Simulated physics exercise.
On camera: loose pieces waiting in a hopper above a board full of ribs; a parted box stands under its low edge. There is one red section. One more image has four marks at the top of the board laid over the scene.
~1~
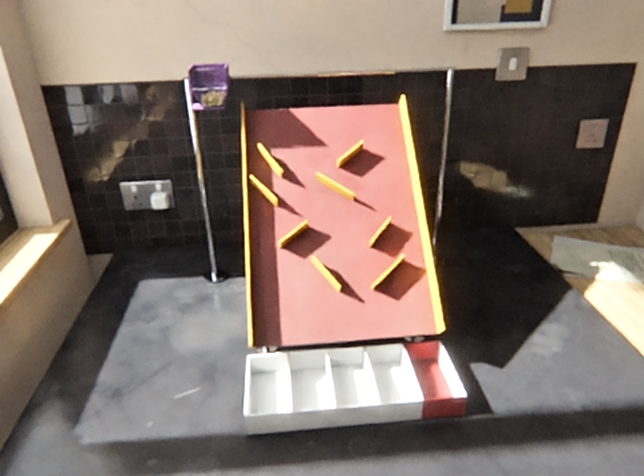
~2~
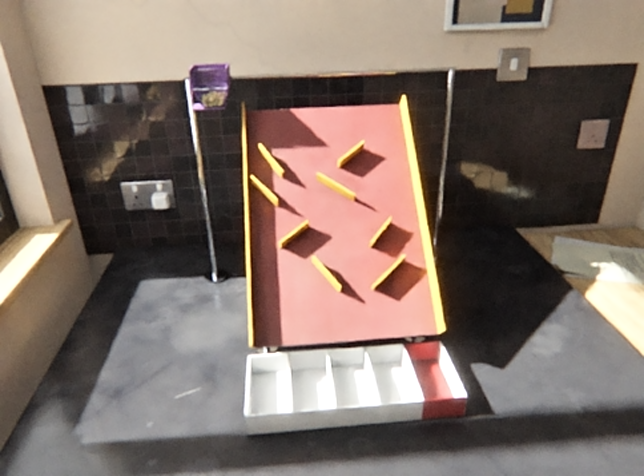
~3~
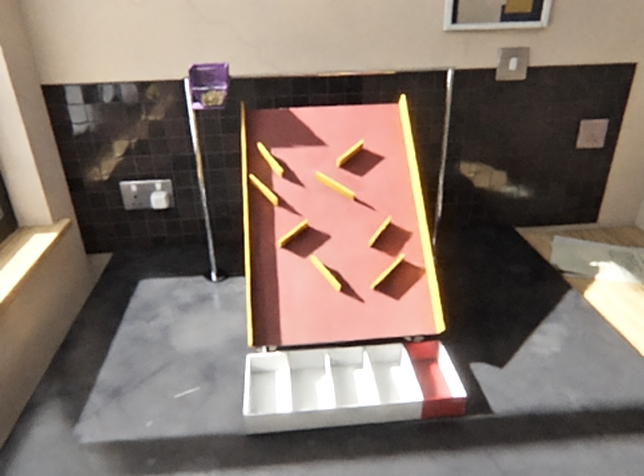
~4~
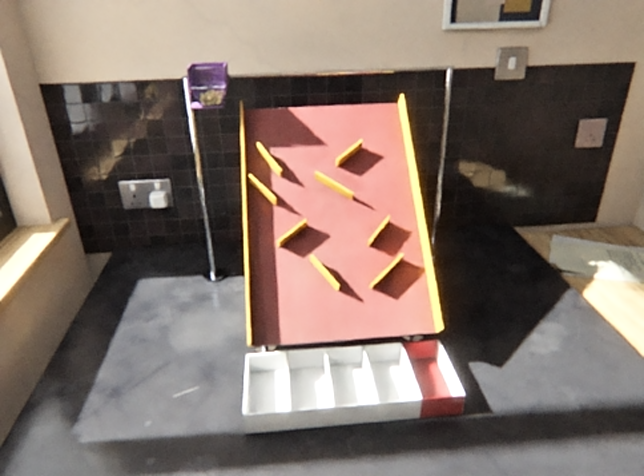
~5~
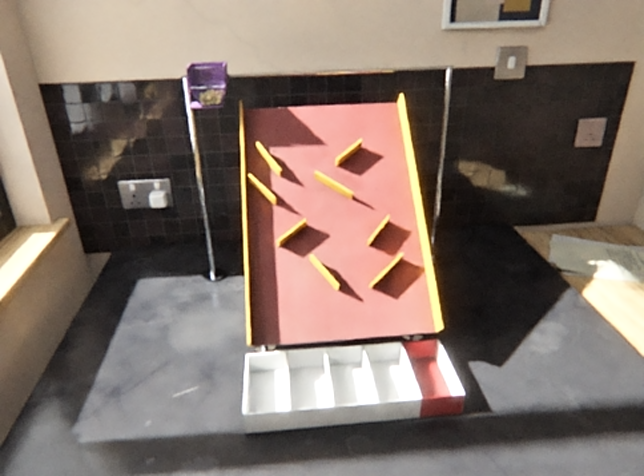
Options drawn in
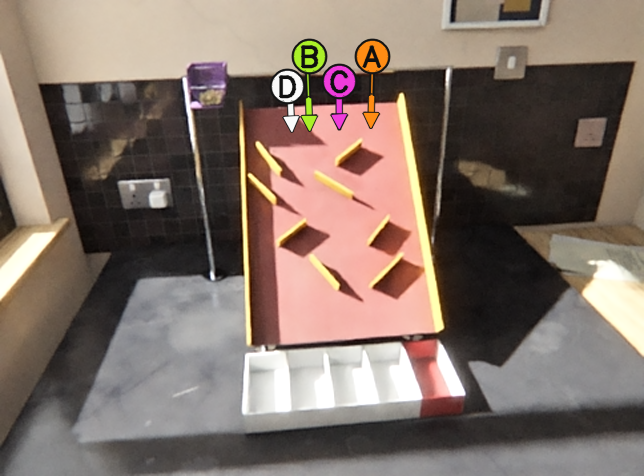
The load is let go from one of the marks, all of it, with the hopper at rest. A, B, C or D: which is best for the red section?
The answer is mark A.
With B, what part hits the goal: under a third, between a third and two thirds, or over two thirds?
It is under a third.
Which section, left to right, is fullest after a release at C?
It is the third one.
On the marked copy, mark A meets the board at (371, 122); mark B meets the board at (309, 125); mark C meets the board at (339, 123); mark D meets the board at (291, 126).
Choosing A, roughly half in the red section, roughly half in other sections, just a few outside the box.
Choosing B, just a few in the red section, almost all in other sections.
Choosing C, about a tenth in the red section, almost all in other sections.
Choosing D, just a few in the red section, almost all in other sections.
